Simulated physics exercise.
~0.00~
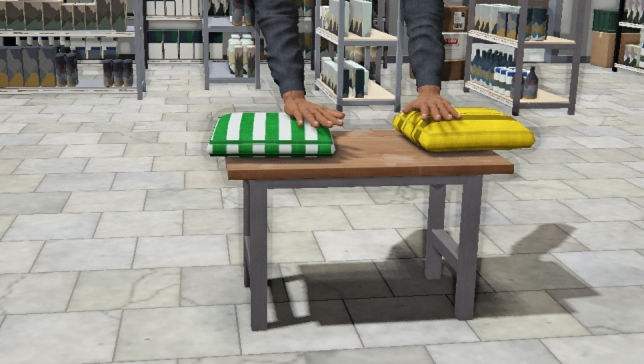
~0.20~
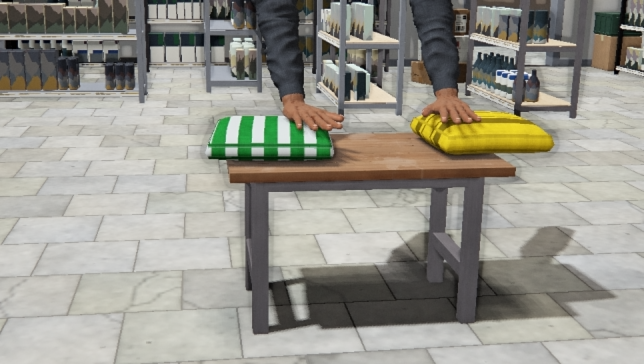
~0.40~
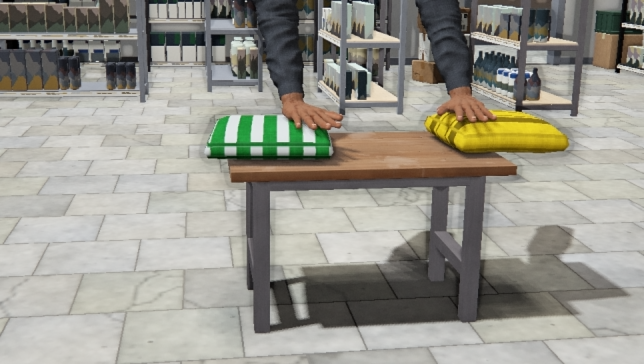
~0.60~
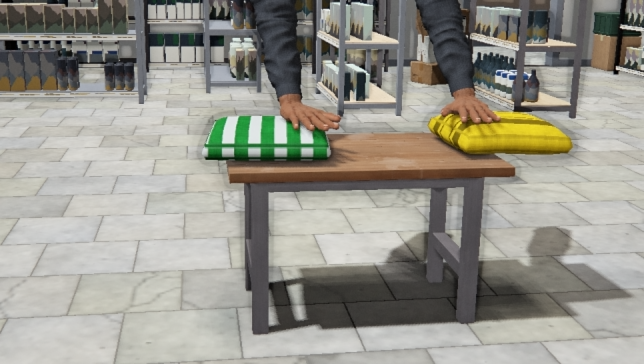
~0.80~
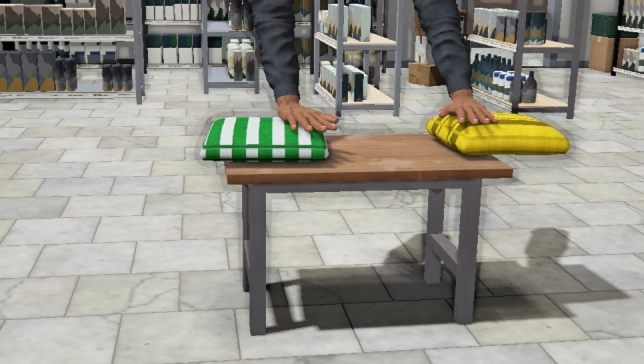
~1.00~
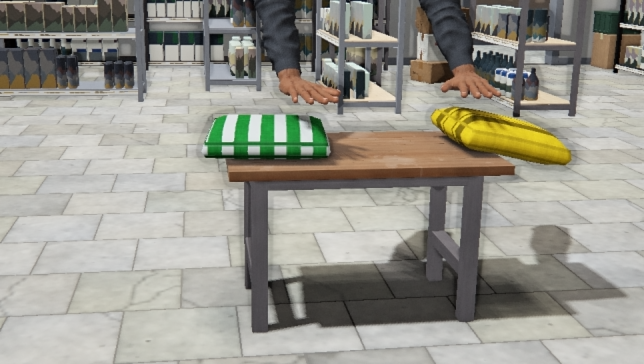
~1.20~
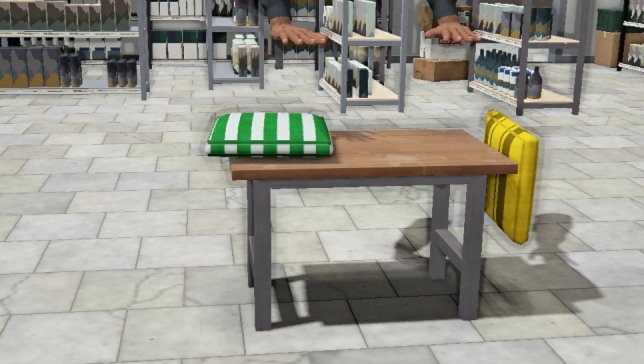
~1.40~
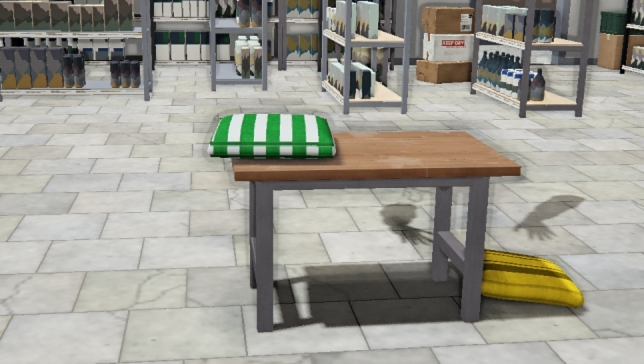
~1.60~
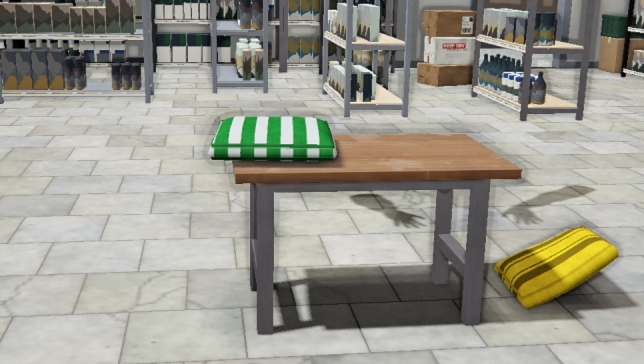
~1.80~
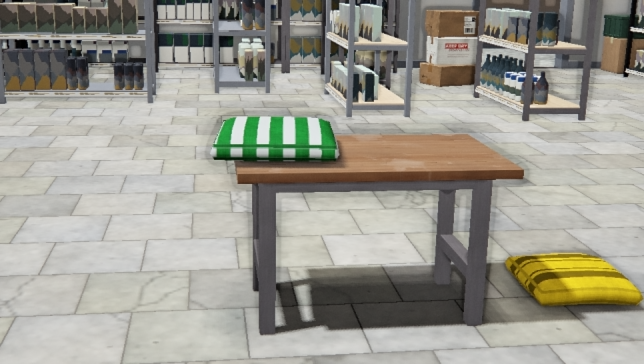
Yellow cushion tipping off a bench's right end onto the floor after two hands spread and let go, green striped cushion staying.
